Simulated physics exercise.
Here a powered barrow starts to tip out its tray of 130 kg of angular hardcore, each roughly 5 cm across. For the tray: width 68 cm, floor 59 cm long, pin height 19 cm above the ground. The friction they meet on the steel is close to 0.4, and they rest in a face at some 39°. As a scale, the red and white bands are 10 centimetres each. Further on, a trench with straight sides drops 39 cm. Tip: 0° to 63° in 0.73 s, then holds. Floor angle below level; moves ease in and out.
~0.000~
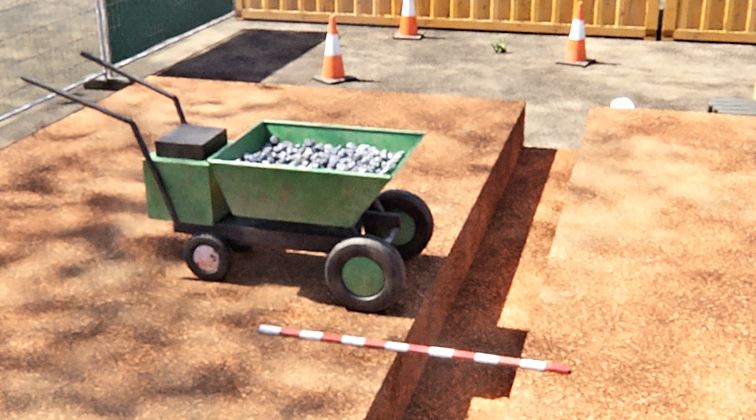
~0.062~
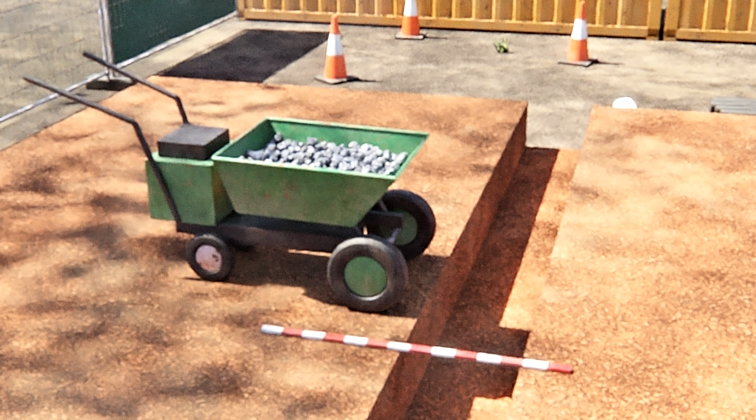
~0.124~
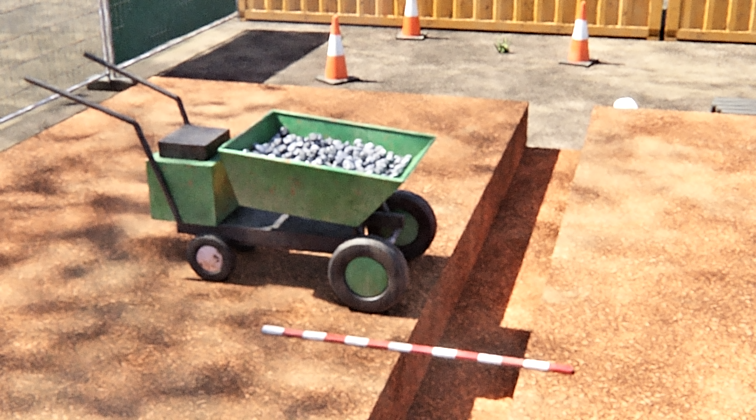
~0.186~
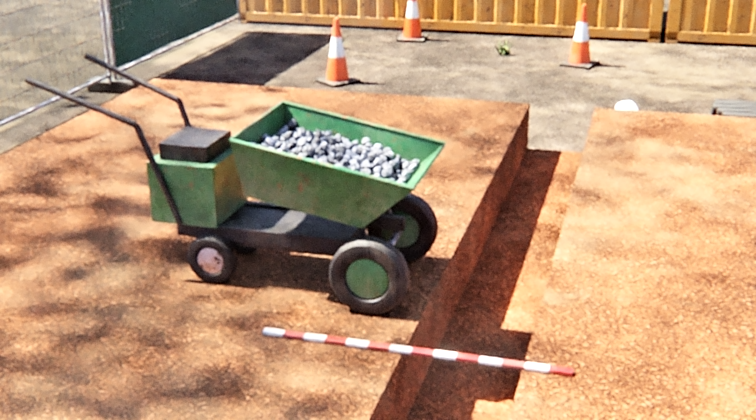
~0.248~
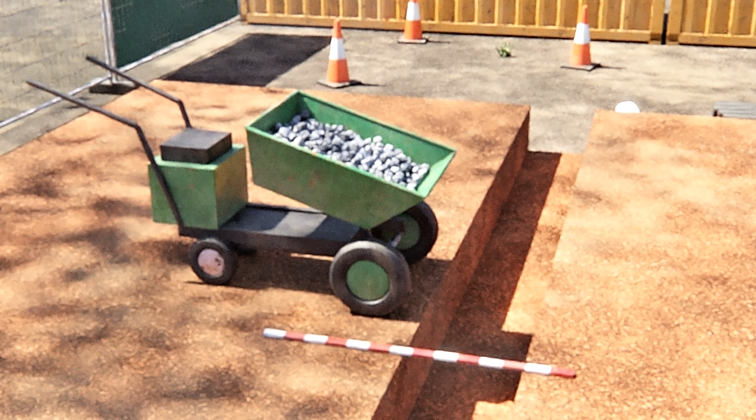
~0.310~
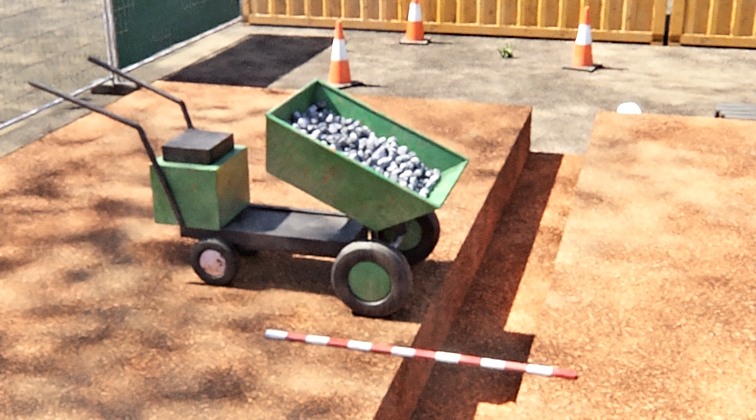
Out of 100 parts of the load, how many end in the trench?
Some 37 out of 100.
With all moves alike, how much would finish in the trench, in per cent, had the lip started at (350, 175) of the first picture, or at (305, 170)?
About 55 per cent from the first spot, about 50 from the second.
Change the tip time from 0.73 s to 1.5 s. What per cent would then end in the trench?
Expected share: Around 45%.
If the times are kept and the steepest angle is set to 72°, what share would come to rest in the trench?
With that change, near 70 per cent.
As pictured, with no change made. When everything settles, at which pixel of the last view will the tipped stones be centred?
(530, 361).
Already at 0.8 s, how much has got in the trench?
10 per cent, give or take.
After 0.6 s the floor is at 53°; 100 % in the tray; the foremost stones are at (462, 227).
After 0.8 s the floor is at 63°; 92 % in the tray, 8 % in the trench; the foremost stones are at (532, 293).
After 1.2 s the floor is at 63°; 55 % in the tray, 24 % in the trench, 21 % past the trench; the foremost stones are at (637, 320).
After 3.1 s the floor is at 63°; 42 % in the tray, 37 % in the trench, 21 % past the trench; the foremost stones are at (690, 330).
